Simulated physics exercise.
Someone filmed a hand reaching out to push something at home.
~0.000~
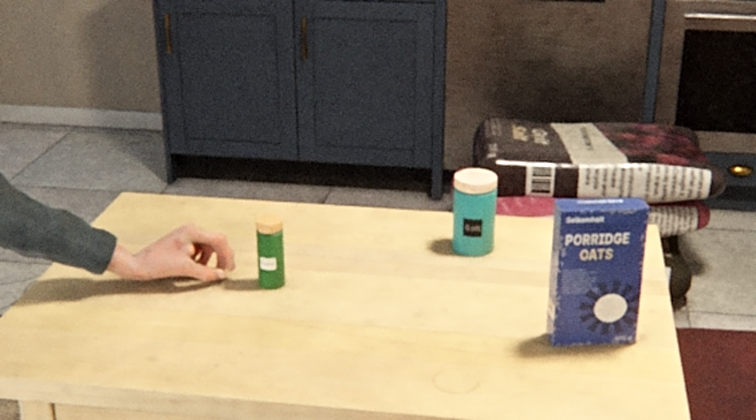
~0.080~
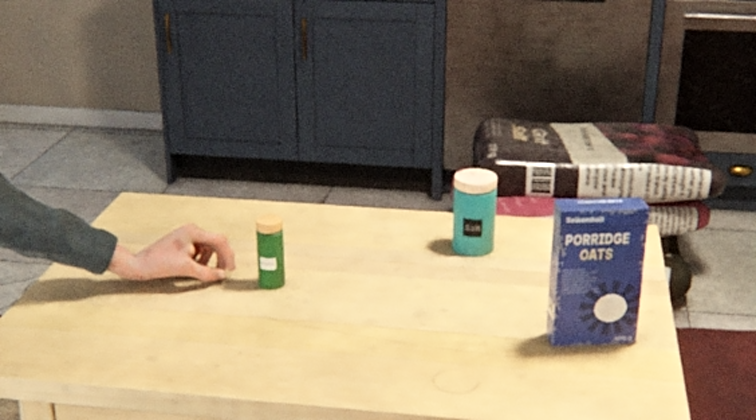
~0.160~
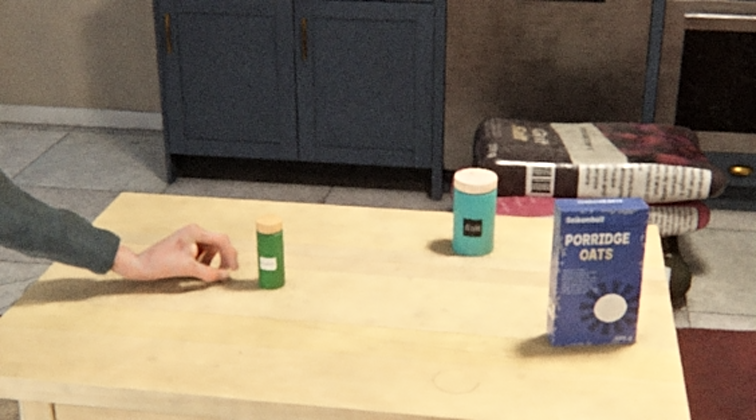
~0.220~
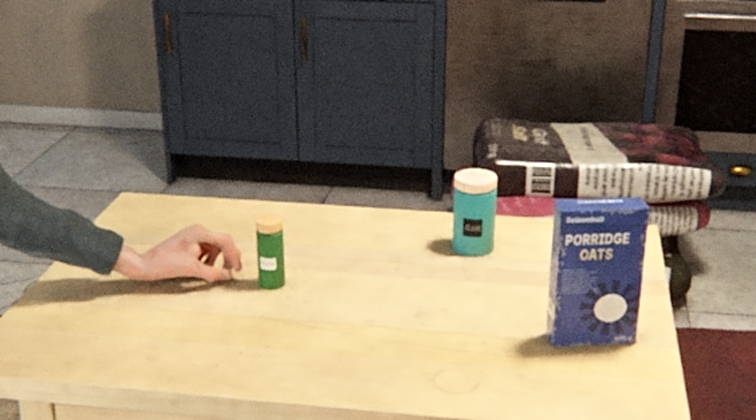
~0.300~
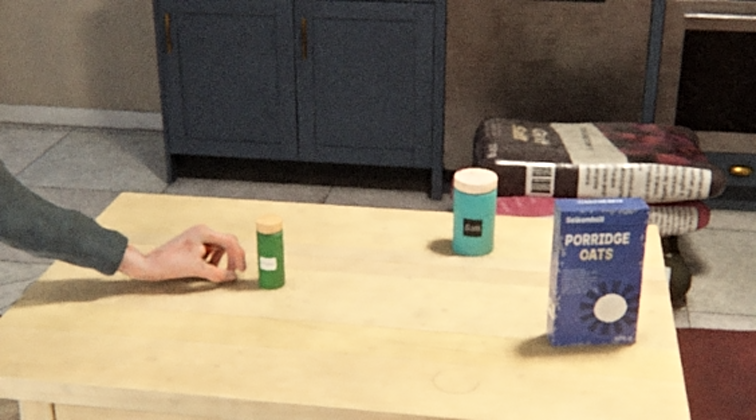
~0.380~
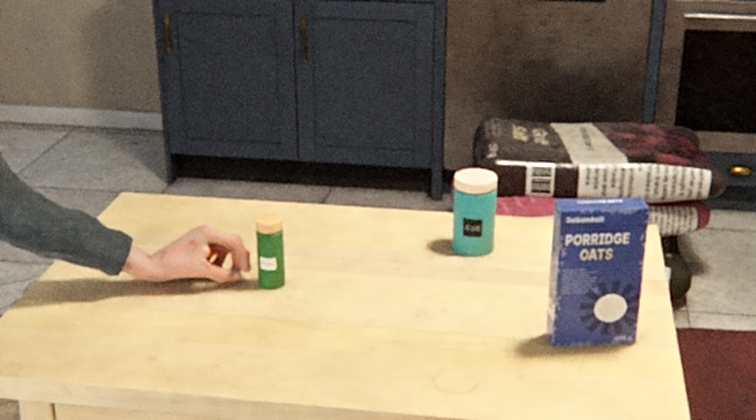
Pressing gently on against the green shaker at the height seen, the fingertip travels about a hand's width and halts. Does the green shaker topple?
No.
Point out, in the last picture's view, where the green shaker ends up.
It winds up at roughly (347, 257).
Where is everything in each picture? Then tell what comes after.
In the first frame, green shaker (271, 252).
In the second frame, green shaker (271, 252).
In the third frame, green shaker (271, 252).
In the fourth frame, green shaker (271, 252).
In the fifth frame, green shaker (271, 252).
In the sixth frame, green shaker (271, 252).
Around 0.88 s, green shaker displaced a little near (286, 253).
Around 1.38 s, green shaker displaced well along near (314, 255).
Around 1.78 s, green shaker displaced well along near (337, 256).
Finally (2.8 s), moved from the start, green shaker. Final places as the last picture's camera would see them, green shaker near (346, 257).
